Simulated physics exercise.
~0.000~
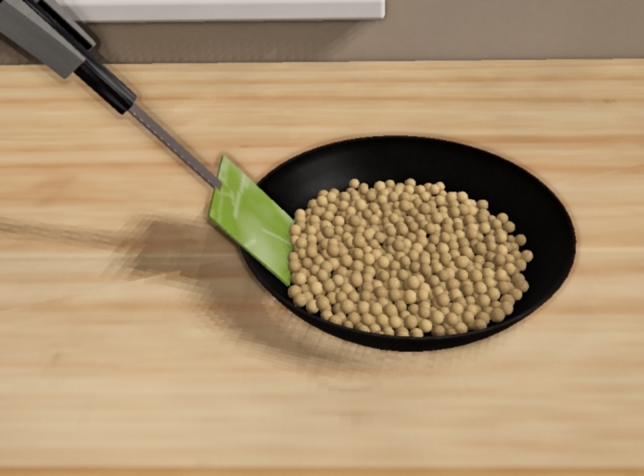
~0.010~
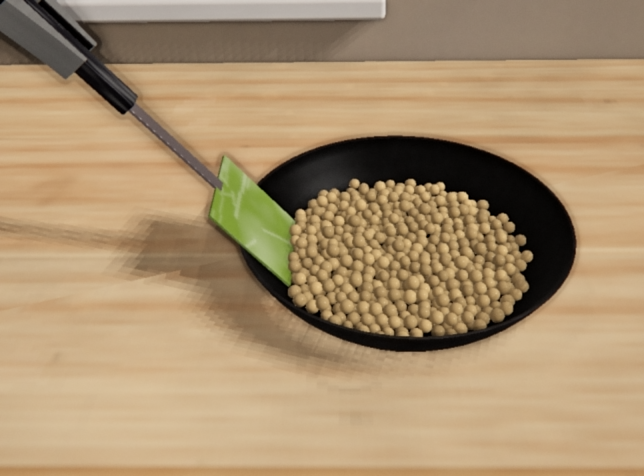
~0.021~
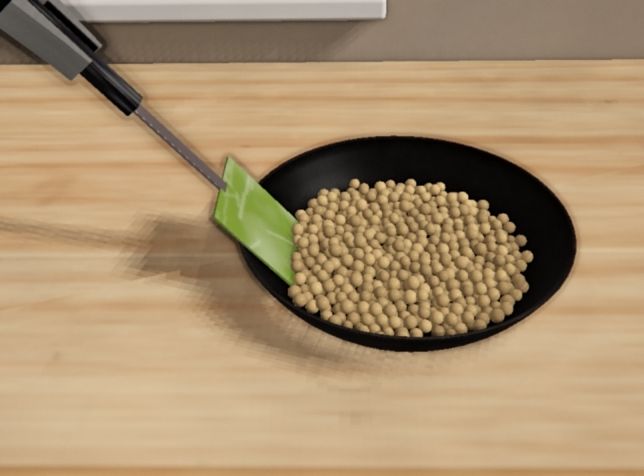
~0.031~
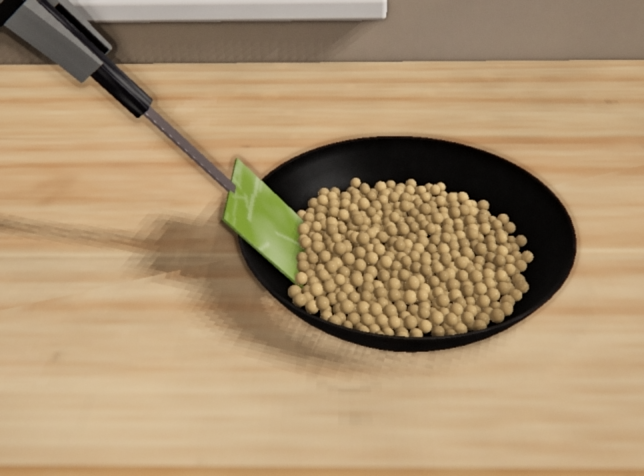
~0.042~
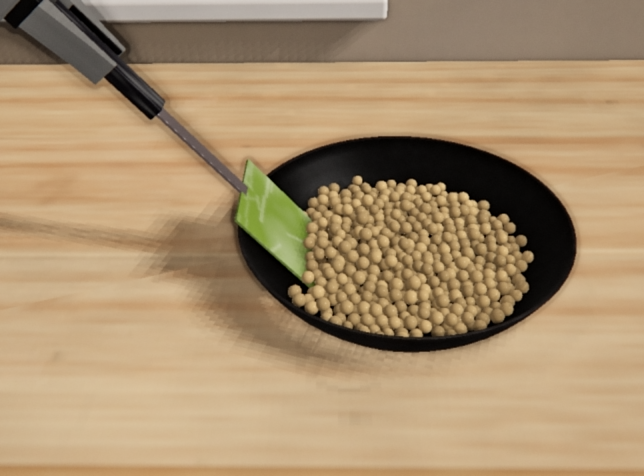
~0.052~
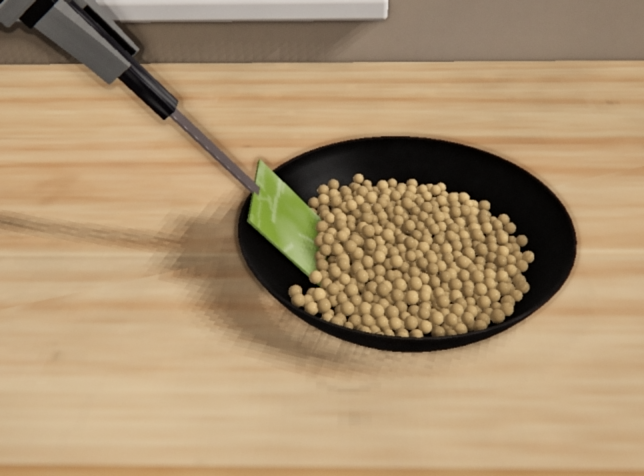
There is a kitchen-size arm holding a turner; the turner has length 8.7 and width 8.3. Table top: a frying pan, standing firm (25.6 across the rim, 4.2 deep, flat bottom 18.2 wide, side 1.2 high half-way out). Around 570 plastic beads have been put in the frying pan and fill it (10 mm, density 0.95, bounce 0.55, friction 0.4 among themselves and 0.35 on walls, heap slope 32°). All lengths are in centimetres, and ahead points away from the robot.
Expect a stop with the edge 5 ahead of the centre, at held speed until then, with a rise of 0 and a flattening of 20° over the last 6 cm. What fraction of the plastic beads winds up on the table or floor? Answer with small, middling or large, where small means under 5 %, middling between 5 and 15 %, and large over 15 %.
It is small.
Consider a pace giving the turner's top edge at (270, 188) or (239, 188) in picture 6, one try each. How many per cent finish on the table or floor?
About 0 and 0 percent.
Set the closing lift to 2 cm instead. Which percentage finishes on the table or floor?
Close to 0 in a hundred.
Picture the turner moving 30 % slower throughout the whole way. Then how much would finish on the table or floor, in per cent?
I'd say close to 0 per cent.
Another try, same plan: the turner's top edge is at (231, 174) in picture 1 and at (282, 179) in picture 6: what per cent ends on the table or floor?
Around 0 per cent finishes there.
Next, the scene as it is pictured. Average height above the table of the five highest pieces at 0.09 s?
About 4 cm.
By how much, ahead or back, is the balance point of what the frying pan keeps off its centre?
It sits near 4.0 centimetres ahead of centre.
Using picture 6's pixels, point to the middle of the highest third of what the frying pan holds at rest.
It is centred around (501, 239).
After 0.09 s, sloping 51°, highest piece 5 above the table; 569 in the frying pan.
After 0.14 s, sloping 43°, highest piece 5 above the table; 569 in the frying pan.
After 0.36 s, sloping 31°, highest piece 4 above the table; 569 in the frying pan.
After 1.41 s, sloping 31°, highest piece 4 above the table; 569 in the frying pan.
In the end, 569 in the frying pan. That is 0 % on the table or floor.
